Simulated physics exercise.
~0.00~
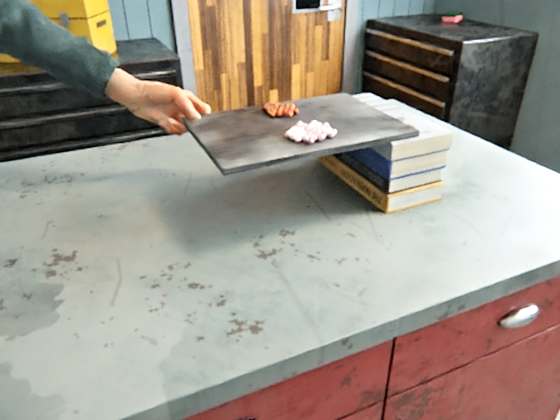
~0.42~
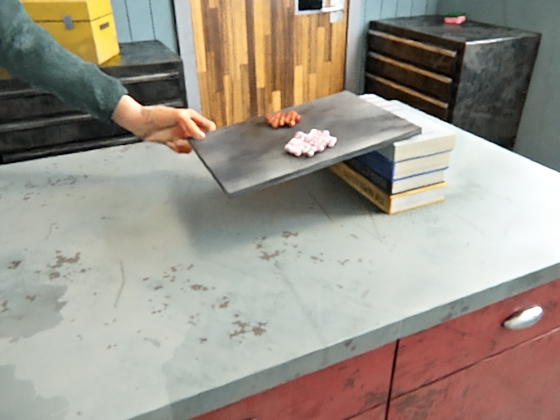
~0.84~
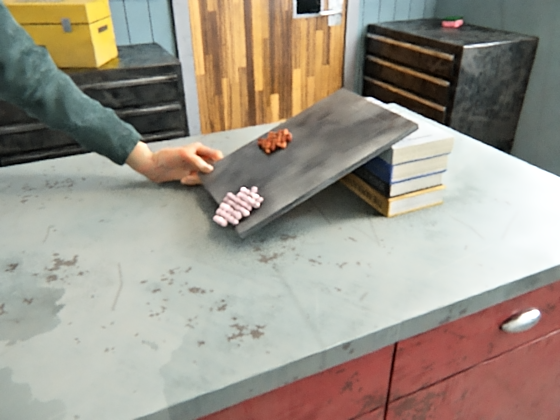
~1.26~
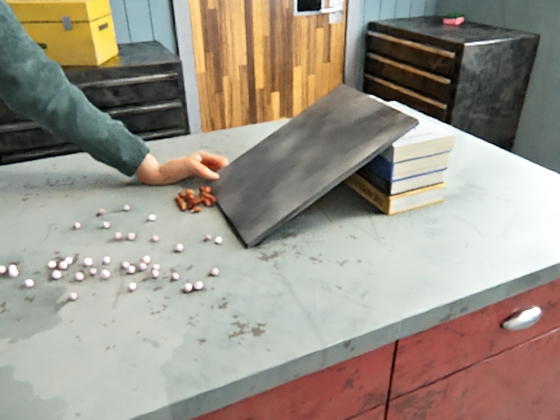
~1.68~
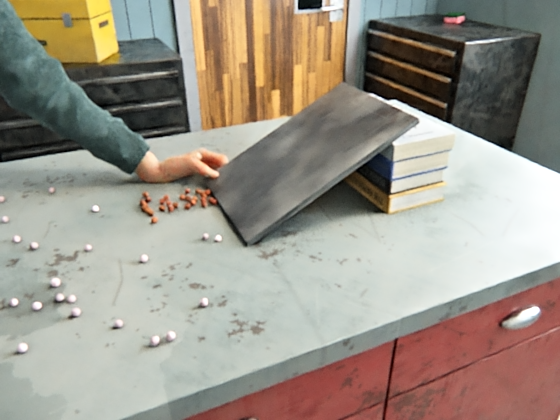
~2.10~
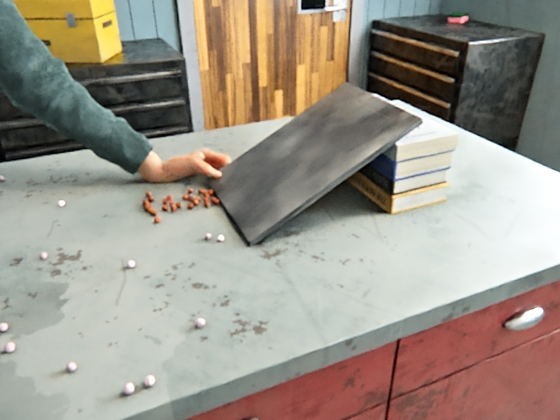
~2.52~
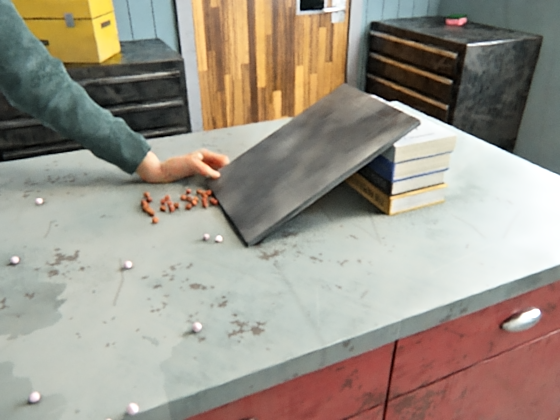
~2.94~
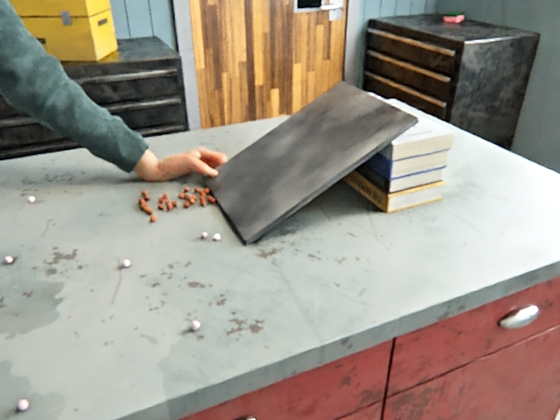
Hand lowering a dark board propped on books, white beads rolling widely across the counter while reddish-brown pieces stop near its foot.
